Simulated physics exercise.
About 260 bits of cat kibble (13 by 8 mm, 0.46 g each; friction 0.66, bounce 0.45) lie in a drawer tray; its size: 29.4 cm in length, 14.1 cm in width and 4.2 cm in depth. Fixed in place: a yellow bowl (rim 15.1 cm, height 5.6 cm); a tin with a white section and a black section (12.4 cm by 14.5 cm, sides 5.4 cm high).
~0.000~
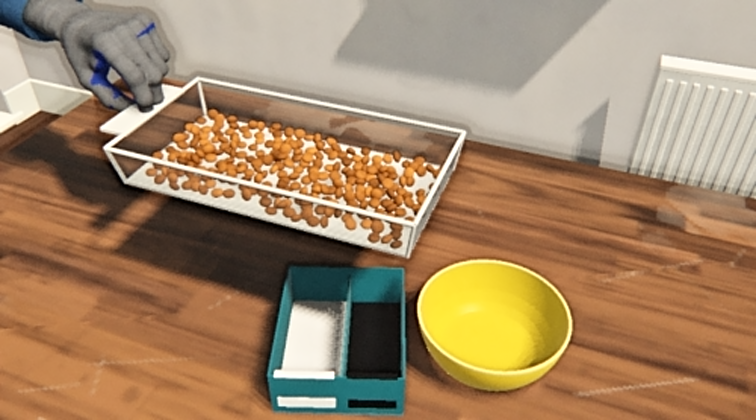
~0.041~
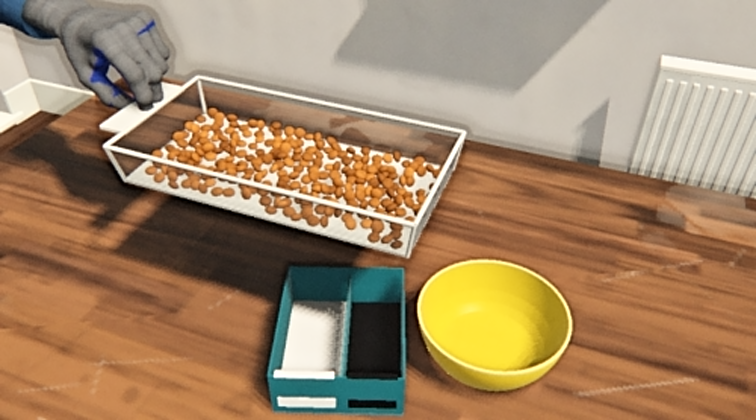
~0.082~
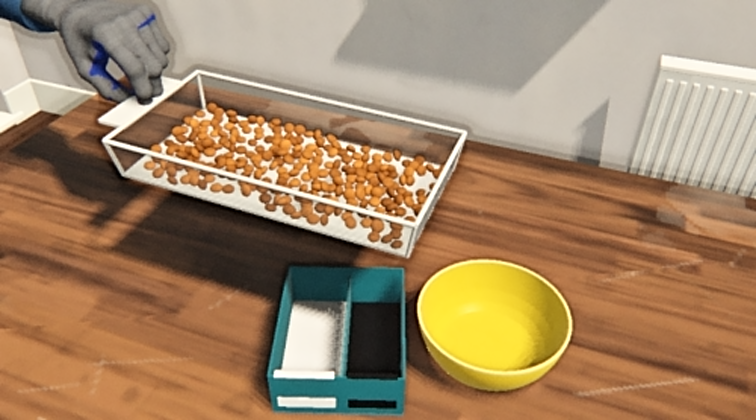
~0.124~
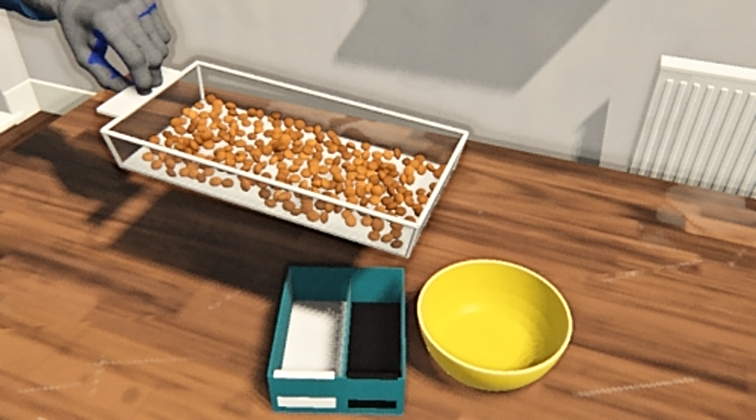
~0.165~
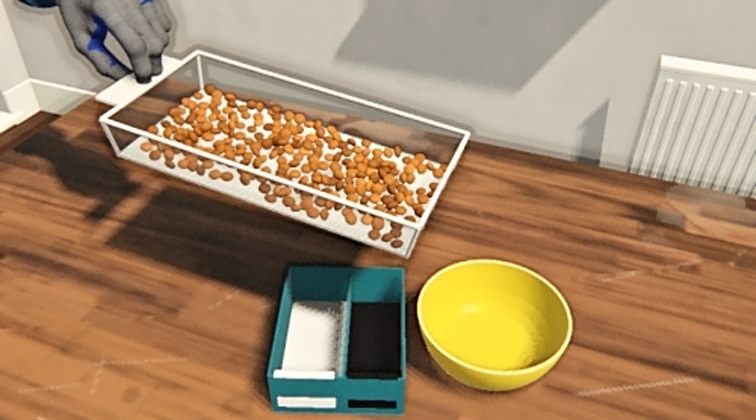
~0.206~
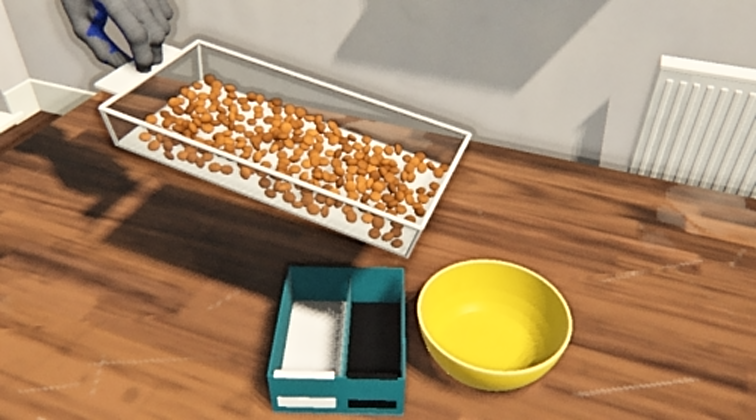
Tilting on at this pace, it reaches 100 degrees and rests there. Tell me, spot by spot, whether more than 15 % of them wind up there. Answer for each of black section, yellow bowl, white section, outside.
Black section: They do not; yellow bowl: They do; white section: They do not; outside: They do not.
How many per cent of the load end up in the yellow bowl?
Roughly 85 percent.
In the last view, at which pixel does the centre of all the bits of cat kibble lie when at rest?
About pixel (492, 338).
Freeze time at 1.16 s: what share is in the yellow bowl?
It's close to 0 in a hundred by then.
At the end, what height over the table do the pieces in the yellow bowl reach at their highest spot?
Roughly 3.5 centimetres above the table.
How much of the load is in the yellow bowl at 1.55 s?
25 %.
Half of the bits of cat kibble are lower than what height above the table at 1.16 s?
I'd put it at about 20 centimetres.
After 0.72 s, tilt 40 degrees; drawer tray 100 %; middle of all pieces near (336, 111).
After 1.16 s, tilt 66 degrees; drawer tray 90 %, in the air 10 %; middle of all pieces near (443, 190).
After 1.55 s, tilt 90 degrees; drawer tray 70 %, yellow bowl 25 %, in the air 5 %; middle of all pieces near (467, 238).
After 1.93 s, tilt 100 degrees; outside 5 %, drawer tray 25 %, yellow bowl 60 %, in the air 10 %; middle of all pieces near (492, 301).
At rest (2.9 s), outside 5 %, white section 0 %, drawer tray 10 %, yellow bowl 85 %, black section 0 %.
